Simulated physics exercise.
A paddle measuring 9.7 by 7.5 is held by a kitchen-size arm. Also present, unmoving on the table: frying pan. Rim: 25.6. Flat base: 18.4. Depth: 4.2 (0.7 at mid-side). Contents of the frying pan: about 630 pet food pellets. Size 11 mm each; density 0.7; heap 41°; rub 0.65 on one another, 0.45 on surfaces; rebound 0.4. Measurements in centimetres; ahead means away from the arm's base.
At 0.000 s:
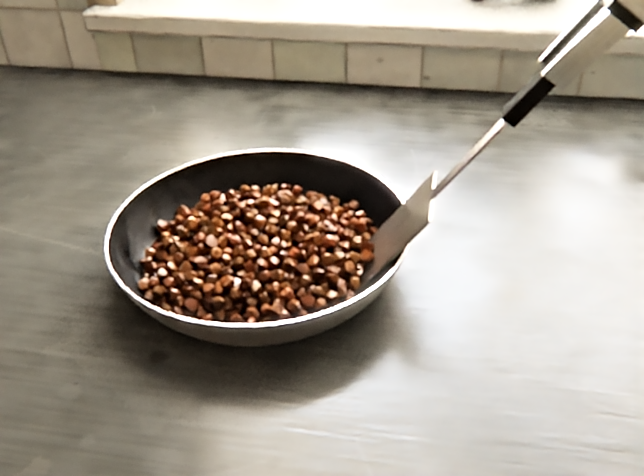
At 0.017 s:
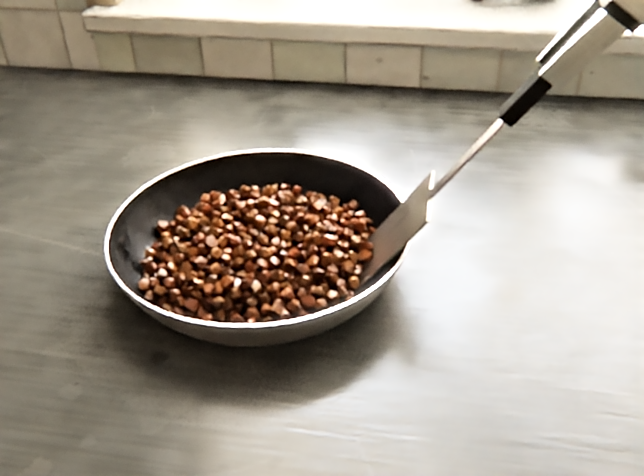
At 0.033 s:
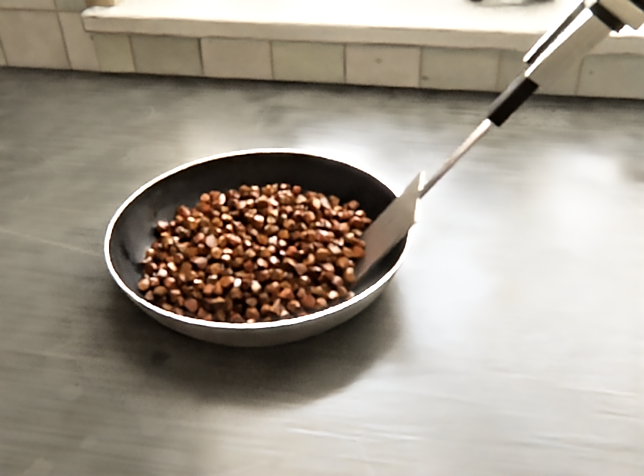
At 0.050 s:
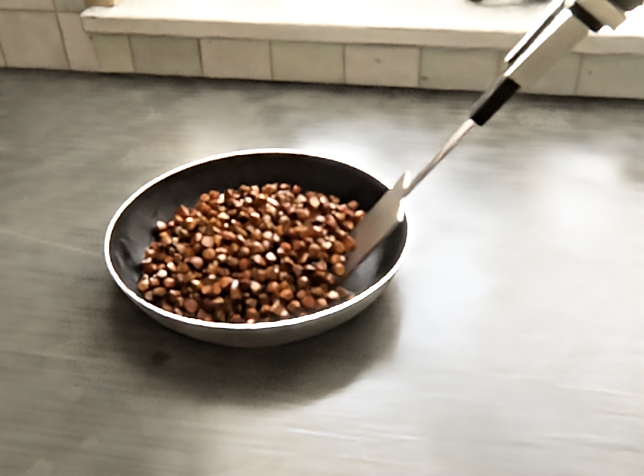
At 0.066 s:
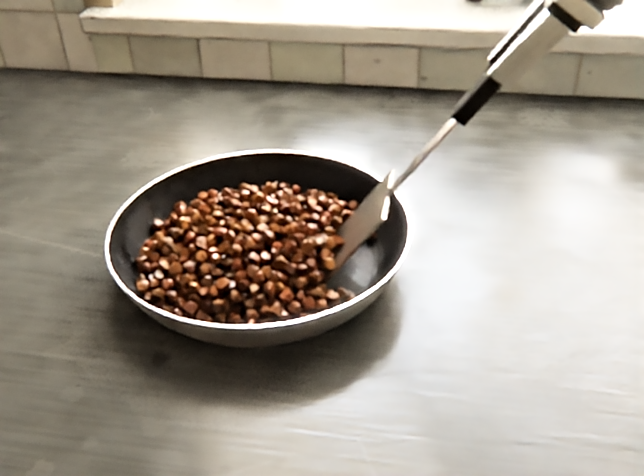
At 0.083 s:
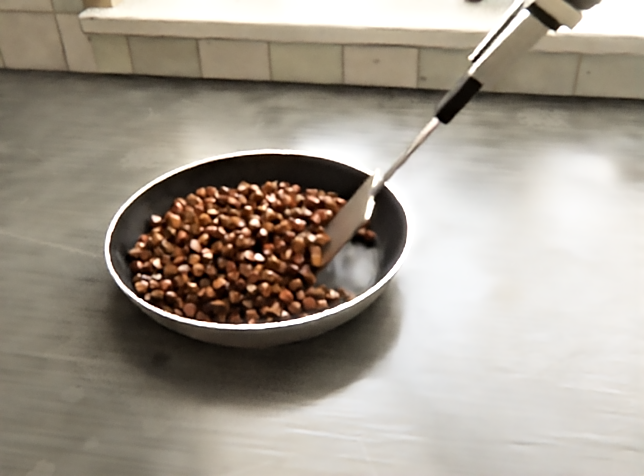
A pale flat paddle on a thin metal rod, held by a white-and-black arm at the upper right, slides left from the pan's right rim, pushing reddish-brown pellets leftward and baring a patch of dark base. The black frying pan with a silvery rim sits still on a grey tabletop, left of centre. The fixed camera looks down at an angle, with cream tiles and a pale ledge behind.
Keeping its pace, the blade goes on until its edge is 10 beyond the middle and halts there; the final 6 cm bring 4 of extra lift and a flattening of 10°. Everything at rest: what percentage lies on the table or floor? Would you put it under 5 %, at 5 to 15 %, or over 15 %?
I would say over 15 %.
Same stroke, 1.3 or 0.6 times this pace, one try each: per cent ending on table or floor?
Estimates, in order: 25 % and 20 %.
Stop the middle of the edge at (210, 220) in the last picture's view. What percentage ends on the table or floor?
Around 5 percent ends on the table or floor.
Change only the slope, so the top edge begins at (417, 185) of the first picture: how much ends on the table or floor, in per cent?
25 percent or thereabouts.
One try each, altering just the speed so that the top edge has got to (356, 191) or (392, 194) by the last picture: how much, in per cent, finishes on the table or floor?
About 25 and 25 per cent.
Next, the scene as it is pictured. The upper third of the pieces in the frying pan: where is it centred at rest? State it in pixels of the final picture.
Somewhere near (188, 225) in the last picture.
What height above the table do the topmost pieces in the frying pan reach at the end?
Some 5.0 cm above the table.
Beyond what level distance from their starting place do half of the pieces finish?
Somewhere near 4 centimetres, I reckon.
By 0.15 s, sloping 55°, highest piece 6 above the table; 629 in the frying pan.
By 0.22 s, sloping 52°, highest piece 7 above the table; 629 in the frying pan.
By 0.45 s, sloping 45°, highest piece 5 above the table; 467 in the frying pan, 162 on the table or floor.
By 1.50 s, sloping 45°, highest piece 5 above the table; 467 in the frying pan, 162 on the table or floor.
Final count, 467 in the frying pan, 162 on the table or floor. That is 26 % on the table or floor.
